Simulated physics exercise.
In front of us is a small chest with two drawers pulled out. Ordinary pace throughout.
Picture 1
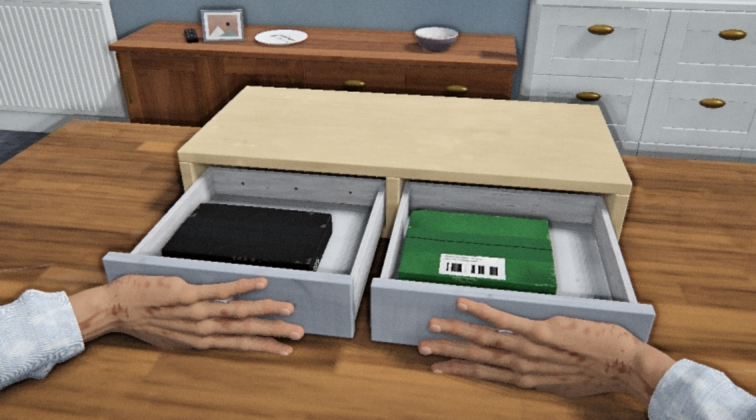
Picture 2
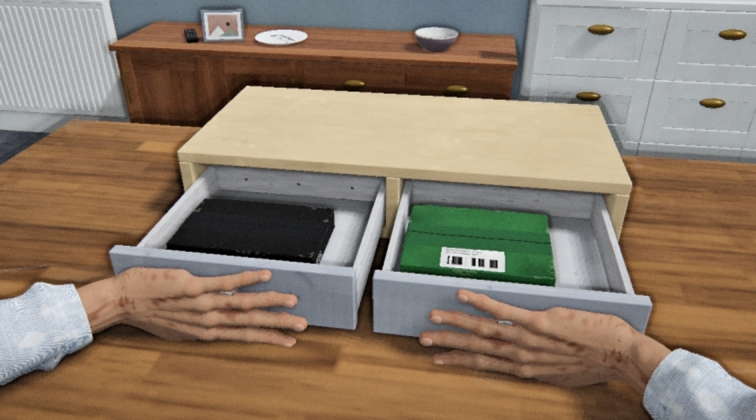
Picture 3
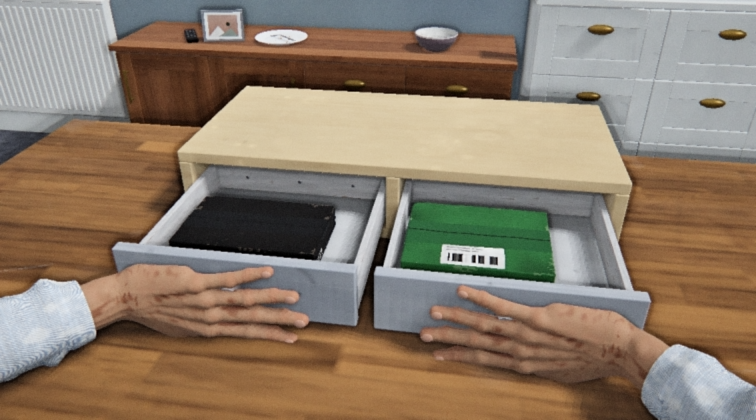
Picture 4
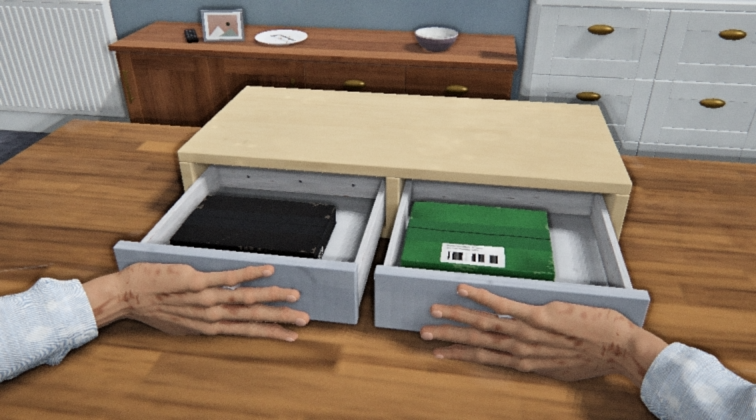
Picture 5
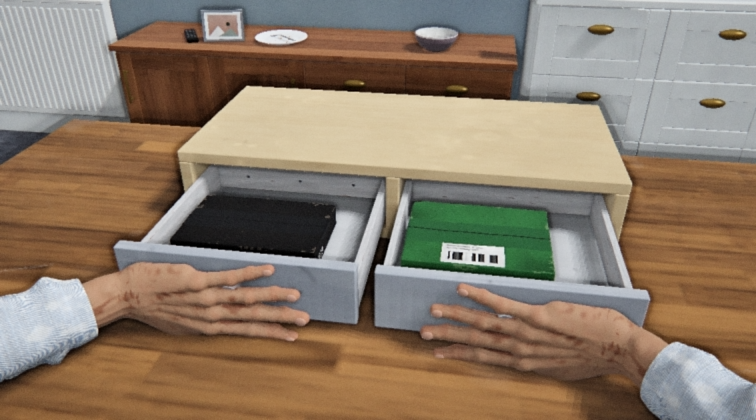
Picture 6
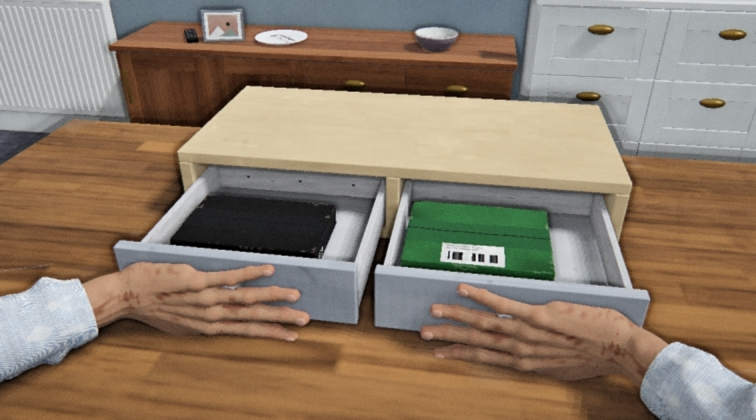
Two pale grey drawers stand open in a light wooden chest on a brown wooden table, seen from behind a pair of hands, with a sideboard and white cabinets beyond. A black box lies in the left drawer and a green box with a white barcode label in the right. The hands, at the drawer fronts, shift very slightly with the drawers, then everything is still.
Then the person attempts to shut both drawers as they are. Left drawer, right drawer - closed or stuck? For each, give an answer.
Left drawer - closed. Right drawer - closed.
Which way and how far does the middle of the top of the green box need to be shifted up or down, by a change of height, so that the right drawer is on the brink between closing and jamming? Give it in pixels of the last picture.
Up by around 16 pixels.
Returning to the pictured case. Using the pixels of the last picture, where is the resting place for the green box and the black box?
Roughly (479, 171) for the first and roughly (302, 160) for the other.
Then, 0.48 s past the last view, left drawer about half in; right drawer about half in.
Finally, the left drawer shuts flush; the right drawer shuts flush.
